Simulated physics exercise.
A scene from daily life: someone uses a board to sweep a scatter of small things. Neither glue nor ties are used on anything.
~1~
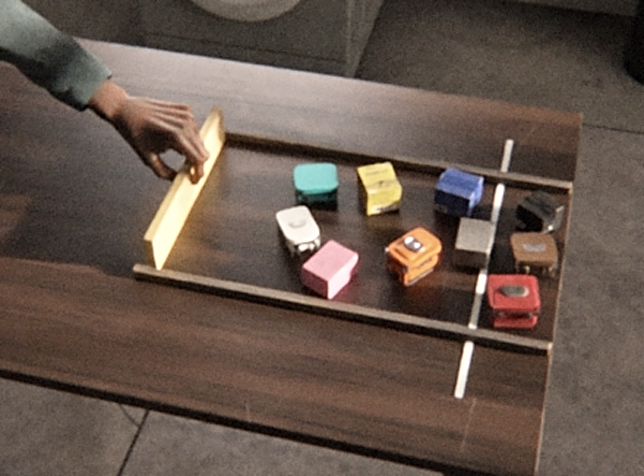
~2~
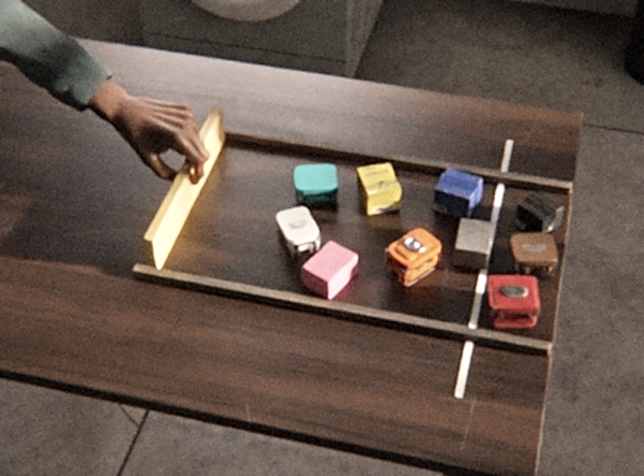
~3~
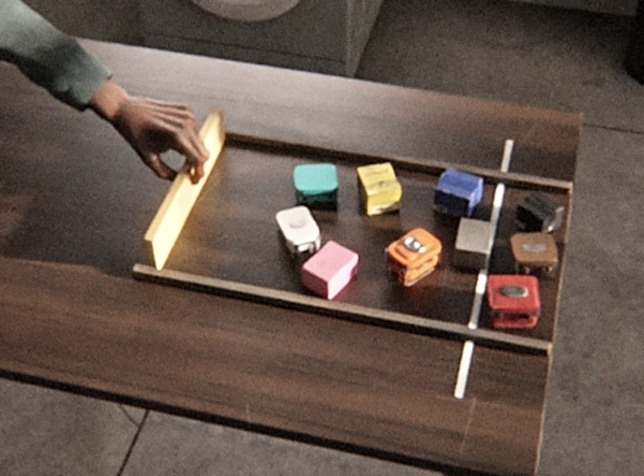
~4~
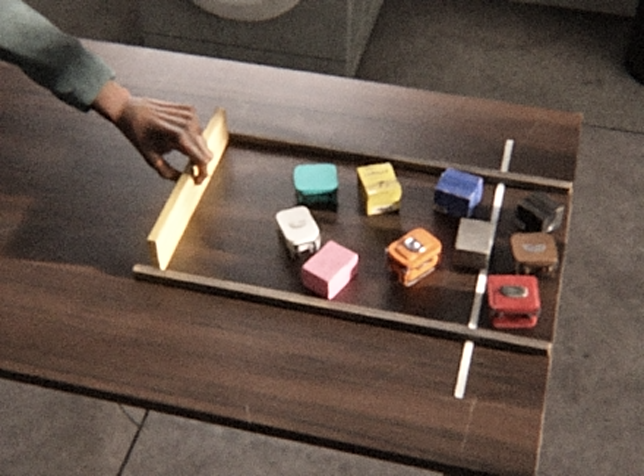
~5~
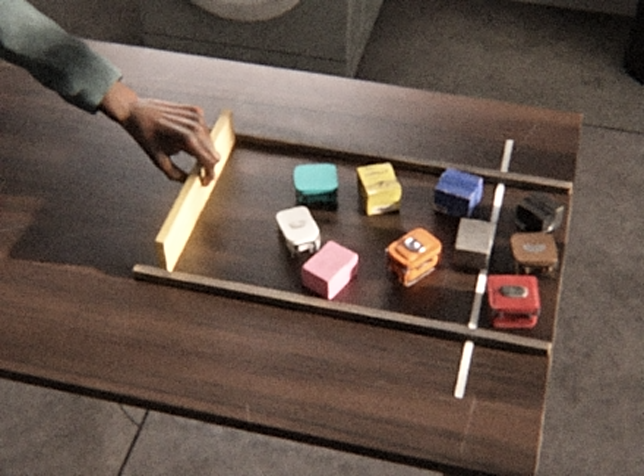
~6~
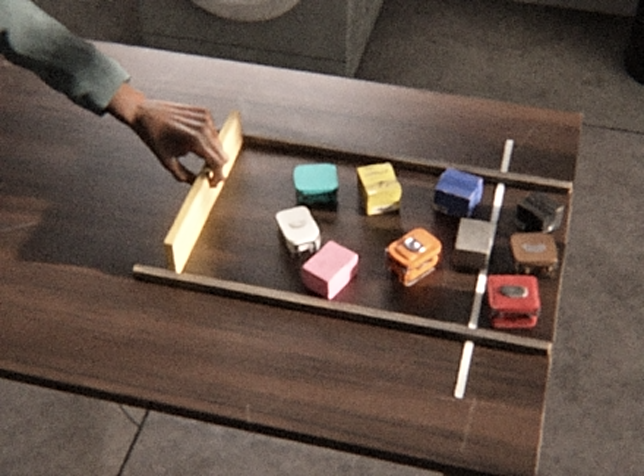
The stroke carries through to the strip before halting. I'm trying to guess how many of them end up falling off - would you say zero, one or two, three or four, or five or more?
Most likely three, perhaps four, will tumble off the end.
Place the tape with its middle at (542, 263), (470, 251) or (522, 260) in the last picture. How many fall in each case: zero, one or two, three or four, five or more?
Taking the places one by one, it comes to more than four; either three or four; at least five.
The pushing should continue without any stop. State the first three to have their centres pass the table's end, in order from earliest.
First the black box, next the brown case, then the blue box.
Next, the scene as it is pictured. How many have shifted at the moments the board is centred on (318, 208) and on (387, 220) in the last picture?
By then 4, and later 6.
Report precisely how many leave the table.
All told, 3.
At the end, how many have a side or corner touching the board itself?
3 are in contact with it.
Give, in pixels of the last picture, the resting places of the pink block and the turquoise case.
Listed as asked: First (494, 306), and then (514, 223).
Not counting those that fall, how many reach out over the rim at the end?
That would be 3.
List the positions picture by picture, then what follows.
In the first frame, brown case (532, 256); black box (539, 215); red case (512, 301); board (187, 185); tape (487, 254).
In the second frame, black box (539, 215); blue box (458, 194).
In the third frame, red case (512, 302); orange case (414, 257).
In the fourth frame, brown case (532, 256); pink block (330, 270).
In the fifth frame, black box (539, 215); board (198, 187).
In the sixth frame, brown case (532, 256); black box (539, 215); red case (512, 302); board (206, 188); tape (487, 254).
Soon after, none off yet; brown case at rest near (532, 256); black box at rest near (539, 215); red case at rest near (512, 302).
In the end, the number that fall off is three or four; gone, blue box, black box and brown case.
